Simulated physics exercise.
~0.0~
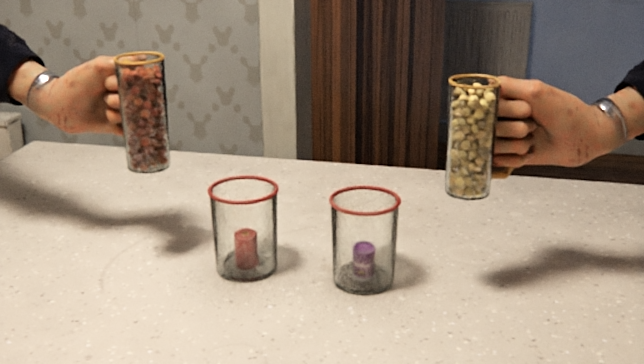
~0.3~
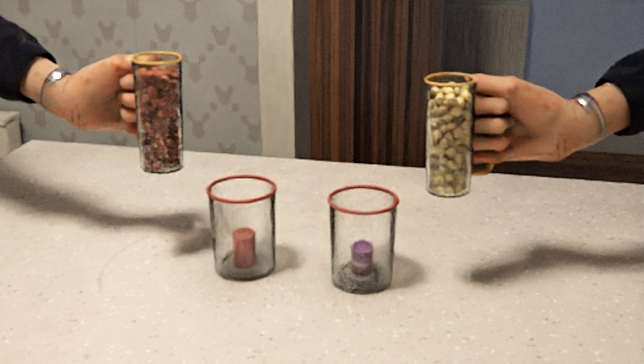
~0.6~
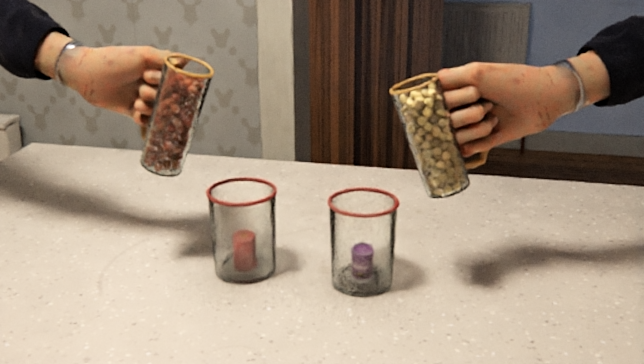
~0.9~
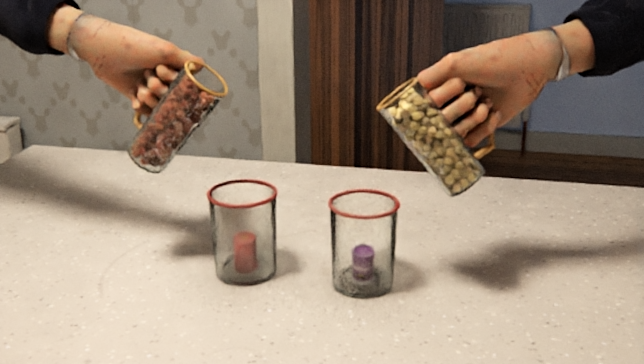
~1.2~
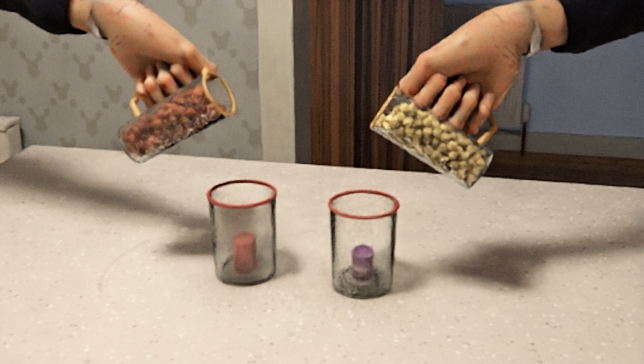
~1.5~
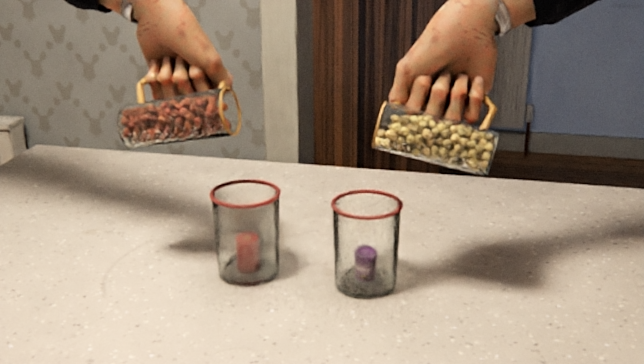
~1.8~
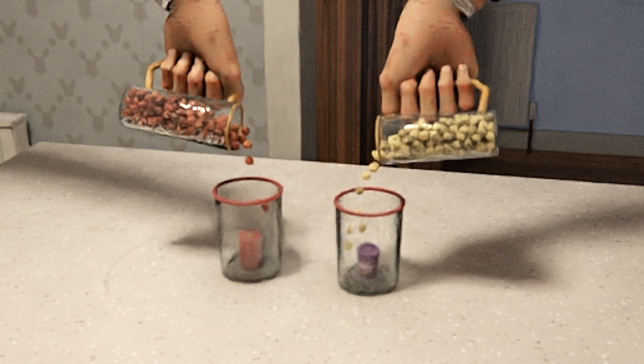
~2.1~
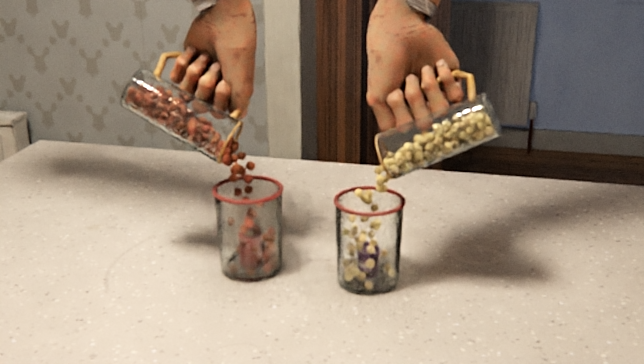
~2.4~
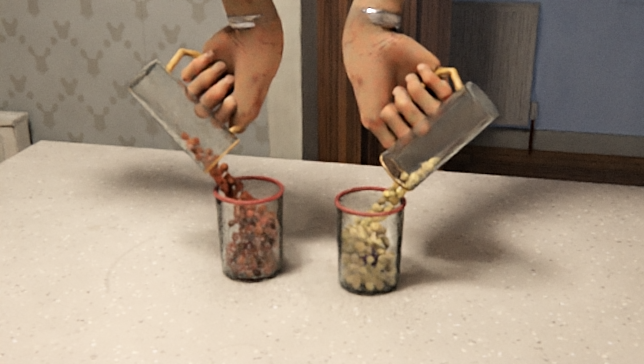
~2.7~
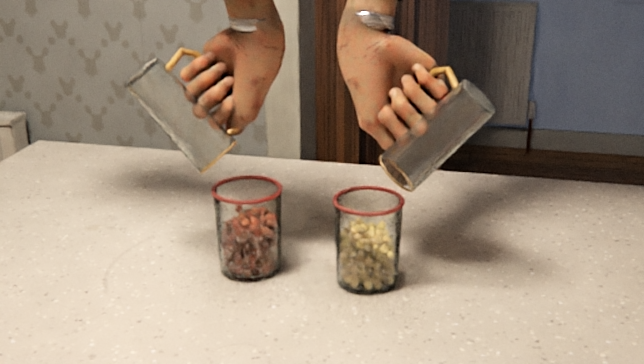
Two hands reach in from either side above a pale speckled table, each gripping a clear cup with a yellow rim, the left full of reddish-brown pieces and the right of pale cream ones. Below stand two red-rimmed glasses, a small red peg upright in the left and a purple one in the right, seen from slightly above by a gently swaying camera. The hands bring the cups inward and tip them onto their sides. Pieces trickle, then pour into the glasses until both cups are empty. Finally, each glass is about two thirds full, its peg buried.
